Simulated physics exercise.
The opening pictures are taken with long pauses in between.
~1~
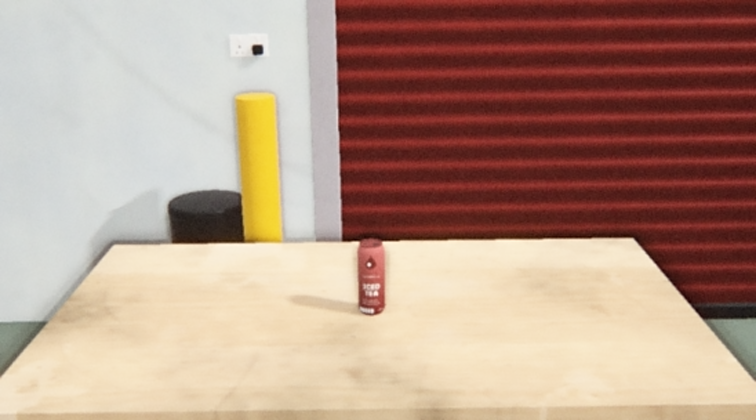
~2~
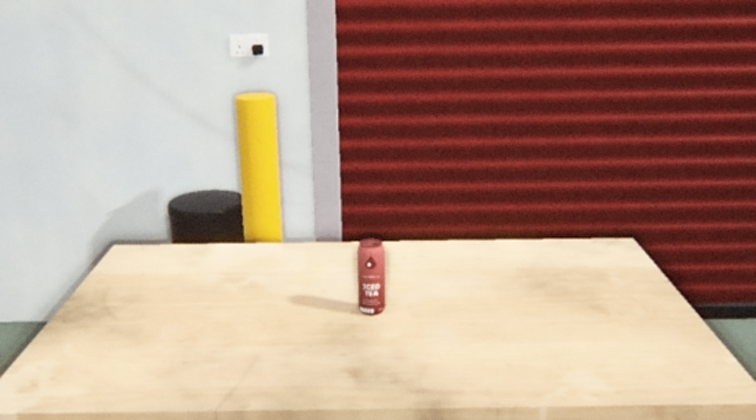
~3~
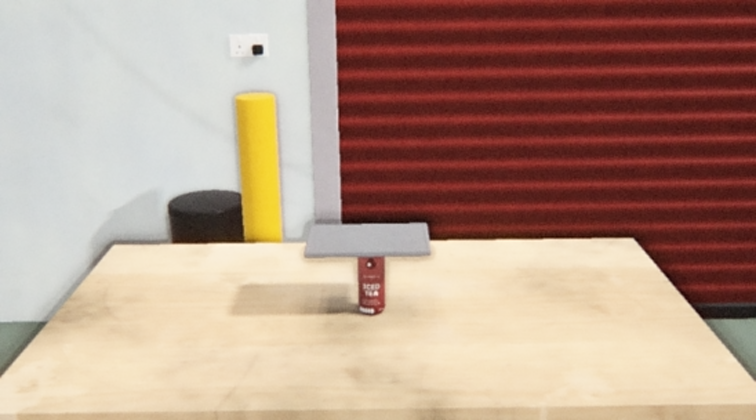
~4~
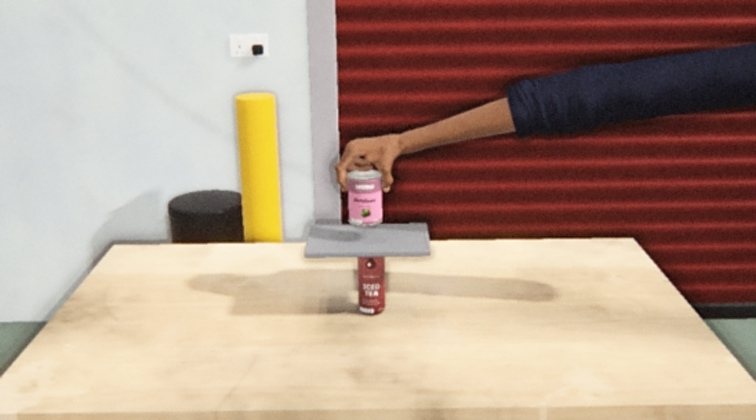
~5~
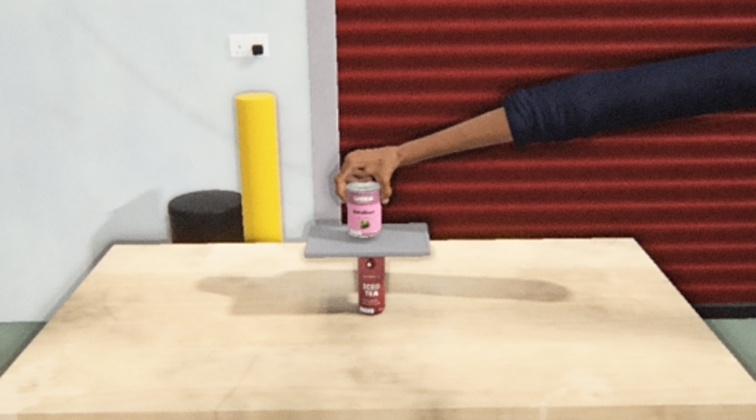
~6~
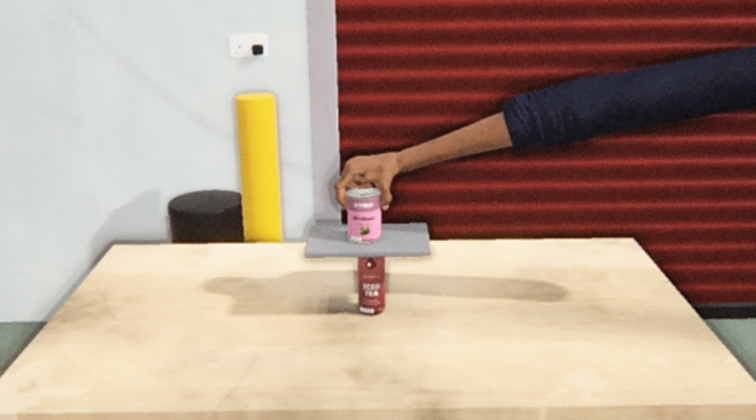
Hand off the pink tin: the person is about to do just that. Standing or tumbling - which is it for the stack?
It ends up standing.
Then, 0.20 s later than the last frame, all is still.
Then, 0.40 s later than the last frame, pink tin resting near (364, 216).
When it is over, all 3 as before. End places, in pixels of the last picture, pink tin near (364, 216). The stack keeps its balance.
